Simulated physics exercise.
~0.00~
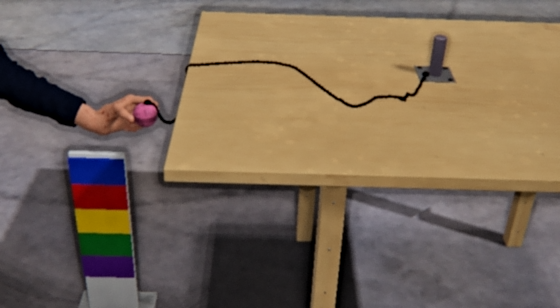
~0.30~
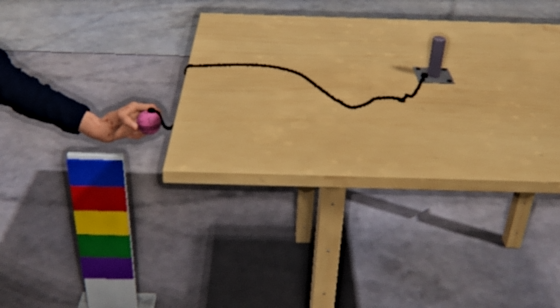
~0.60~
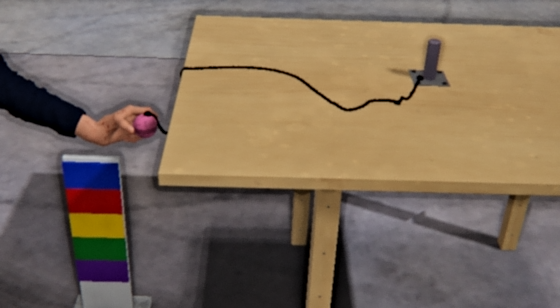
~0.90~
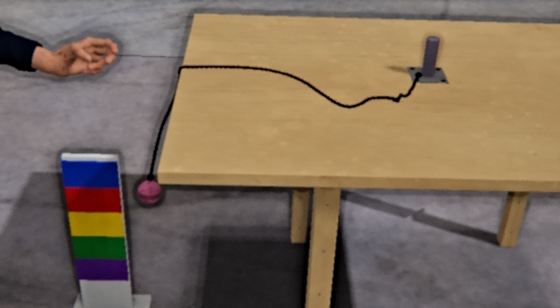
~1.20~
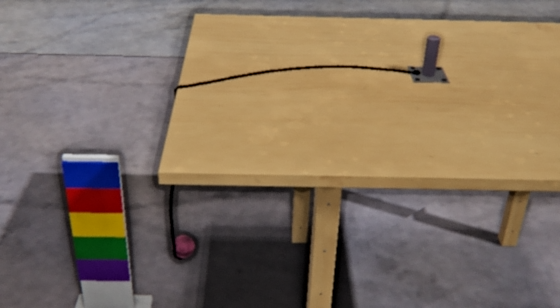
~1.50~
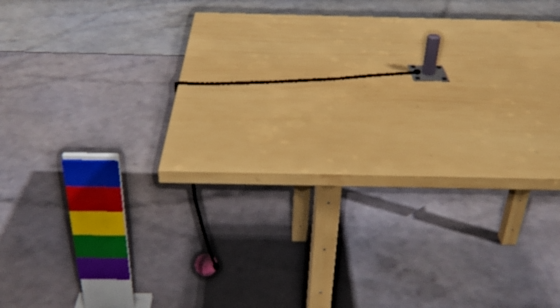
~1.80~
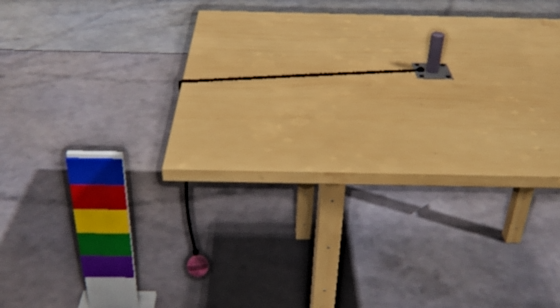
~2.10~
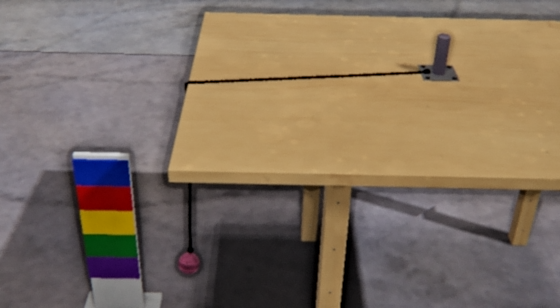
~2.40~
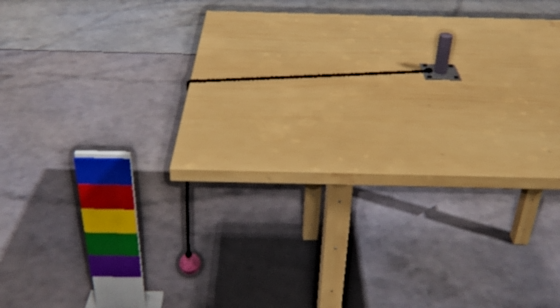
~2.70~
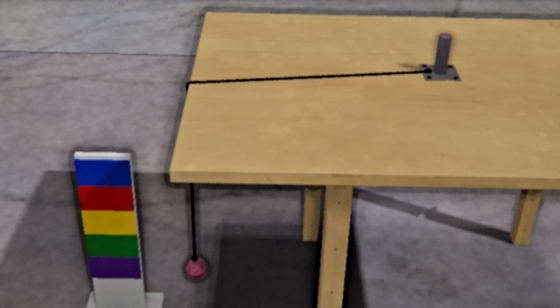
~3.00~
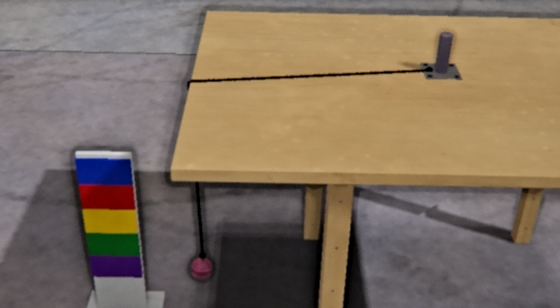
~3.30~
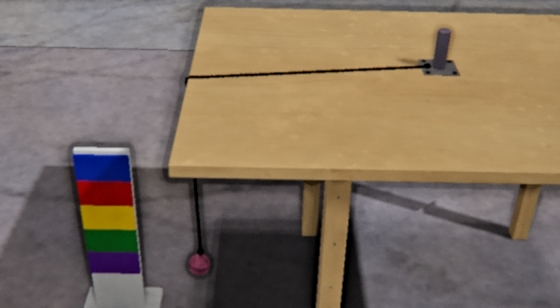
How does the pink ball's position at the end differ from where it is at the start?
At the start the pink ball is held in the hand off the left end of the table, higher than the coloured bands. At the end it hangs on its cord lower down and further right, below the tabletop and level with the purple band.
